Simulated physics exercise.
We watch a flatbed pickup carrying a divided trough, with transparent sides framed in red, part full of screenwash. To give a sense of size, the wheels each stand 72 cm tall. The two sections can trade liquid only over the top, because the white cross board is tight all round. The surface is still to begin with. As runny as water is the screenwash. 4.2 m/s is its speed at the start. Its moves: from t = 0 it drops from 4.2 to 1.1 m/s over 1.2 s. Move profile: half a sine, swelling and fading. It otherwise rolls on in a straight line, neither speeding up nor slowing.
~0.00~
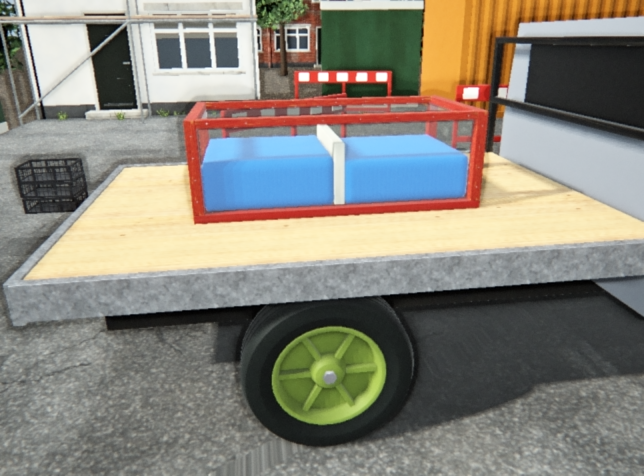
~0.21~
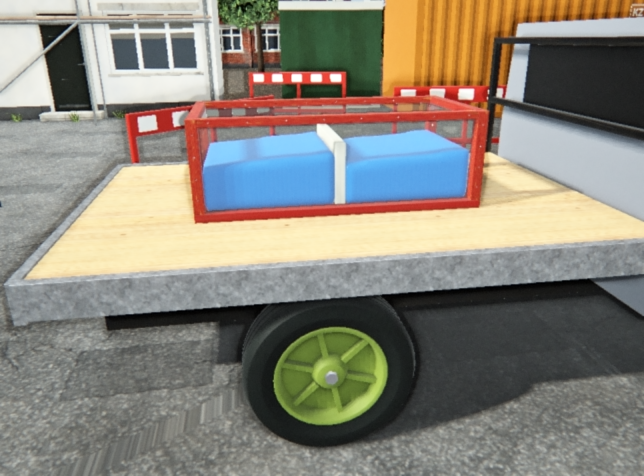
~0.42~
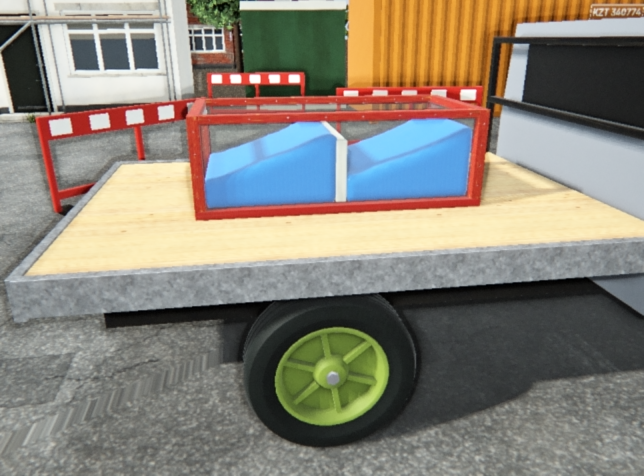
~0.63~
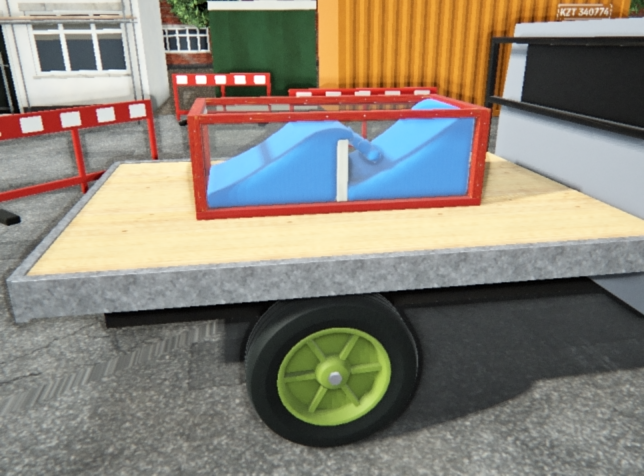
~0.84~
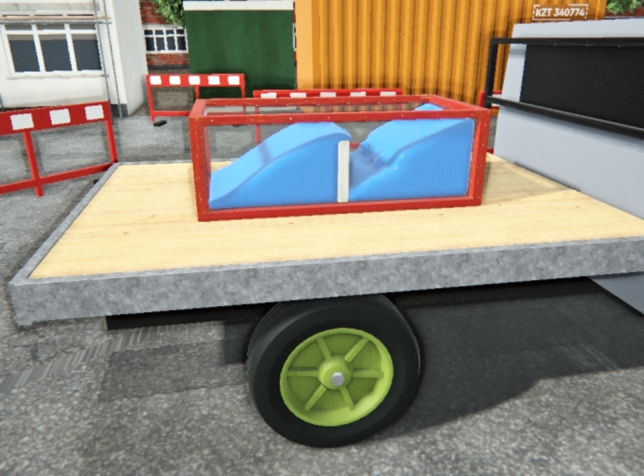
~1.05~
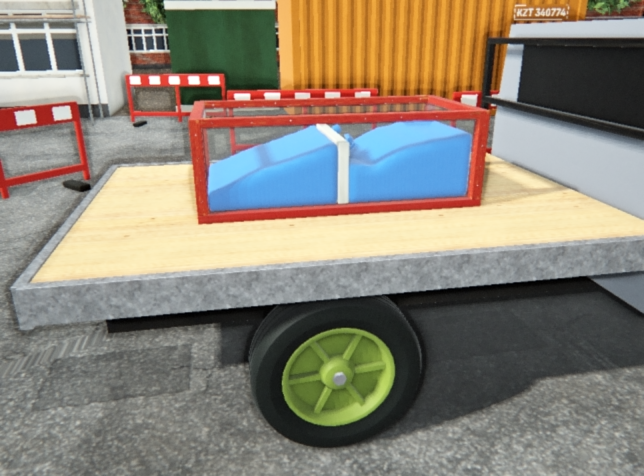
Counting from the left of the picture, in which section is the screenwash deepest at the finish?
In the second section.
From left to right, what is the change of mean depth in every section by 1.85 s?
From the left, down 3 cm and up 3 cm.
After 1.35 s left to right it is 19, 25 cm deep.
After 1.85 s left to right it is 19, 25 cm deep.
After 2.25 s left to right it is 19, 25 cm deep.
After 4.18 s left to right it is 19, 25 cm deep.
